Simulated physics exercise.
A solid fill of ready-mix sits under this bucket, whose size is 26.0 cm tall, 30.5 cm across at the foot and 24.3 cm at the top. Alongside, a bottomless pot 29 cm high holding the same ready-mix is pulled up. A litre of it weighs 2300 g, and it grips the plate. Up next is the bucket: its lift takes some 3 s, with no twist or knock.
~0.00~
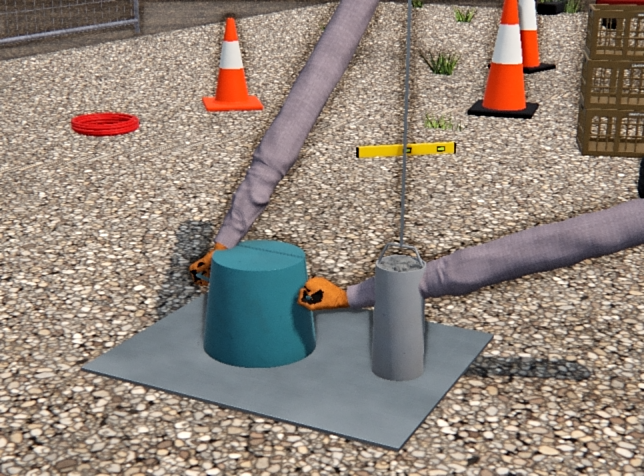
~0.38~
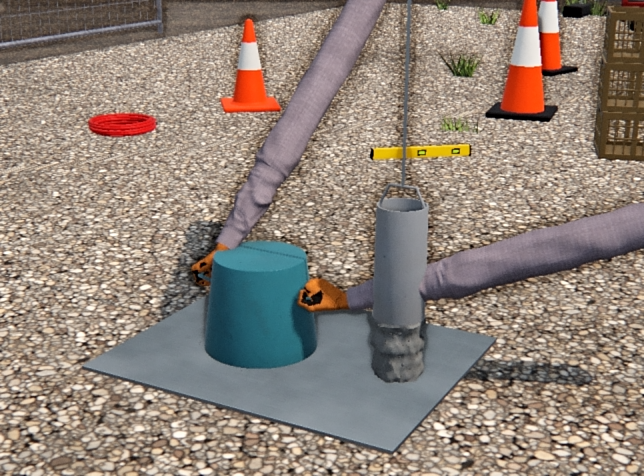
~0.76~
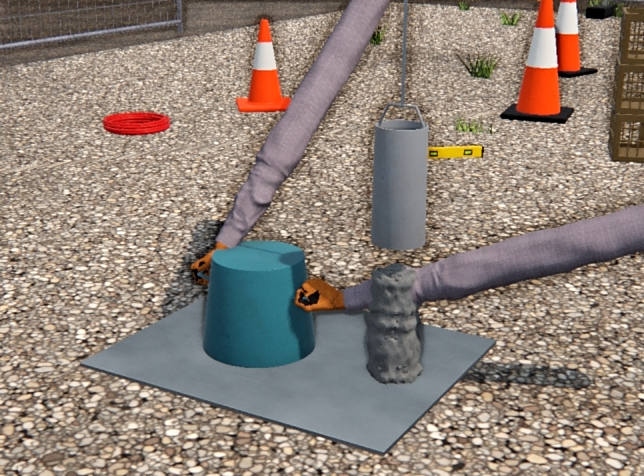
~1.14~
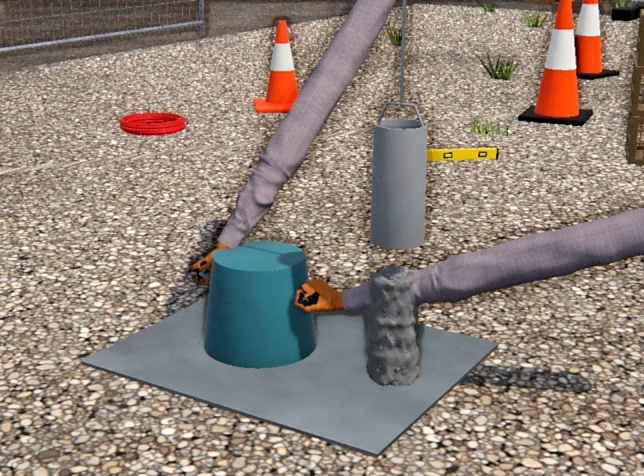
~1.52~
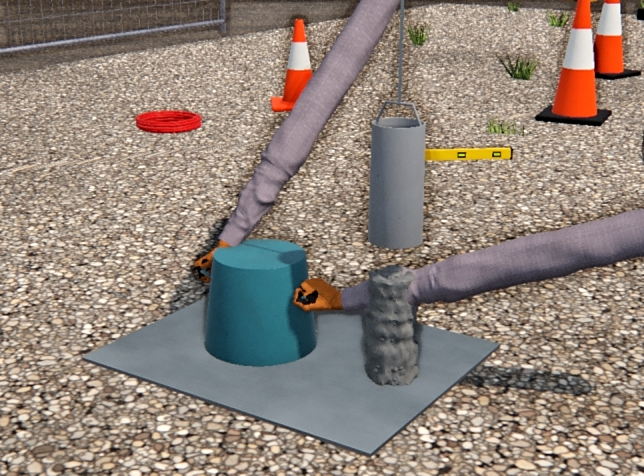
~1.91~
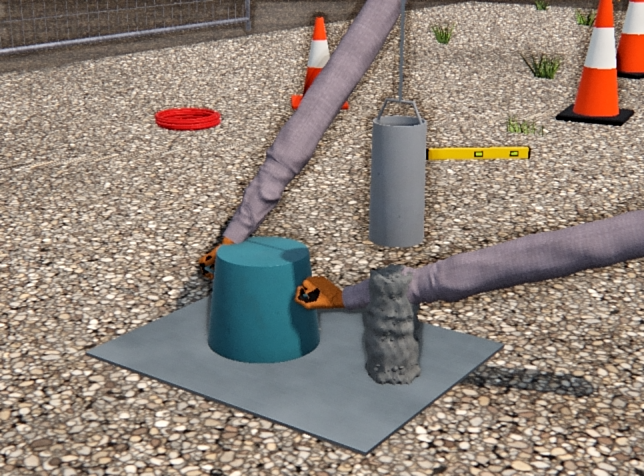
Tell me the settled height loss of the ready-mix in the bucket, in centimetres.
Roughly 0 cm.
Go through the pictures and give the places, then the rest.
The first picture shows middle of the pot's mouth at (401, 265), still down; middle of the bucket's top at (259, 256), not yet moved.
The second picture shows middle of the pot's mouth at (402, 206), raised 16 cm; middle of the bucket's top at (260, 256), not yet moved.
The third picture shows middle of the pot's mouth at (402, 126), raised 36 cm; the pot's heap 29 cm high and 13 cm wide, top at (397, 272); middle of the bucket's top at (258, 256), not yet moved.
The fourth picture shows middle of the pot's mouth at (401, 125), raised 37 cm; the pot's heap 28 cm high and 14 cm wide, top at (396, 274); middle of the bucket's top at (259, 256), not yet moved.
The fifth picture shows middle of the pot's mouth at (399, 124), raised 37 cm; the pot's heap 28 cm high and 14 cm wide, top at (394, 274); middle of the bucket's top at (260, 254), not yet moved.
The sixth picture shows middle of the pot's mouth at (400, 122), raised 37 cm; the pot's heap 28 cm high and 14 cm wide, top at (395, 273); middle of the bucket's top at (263, 252), not yet moved.
After 2.7 s, the bucket is up 6.7 cm; the ready-mix has come down 0.1 cm to 26 cm and is 31 cm wide.
After 3.4 s, the bucket is up 16 cm; the ready-mix has come down 0.1 cm to 26 cm and is 31 cm wide.
After 4.2 s, the bucket is up 27 cm; the ready-mix has come down 0.1 cm to 26 cm and is 31 cm wide.
After 5.1 s, the bucket is clear; the ready-mix has come down 0.1 cm to 26 cm and is 31 cm wide.
After 6.7 s, at rest, the bucket is clear; the ready-mix has come down 0.1 cm to 26 cm and is 31 cm wide.
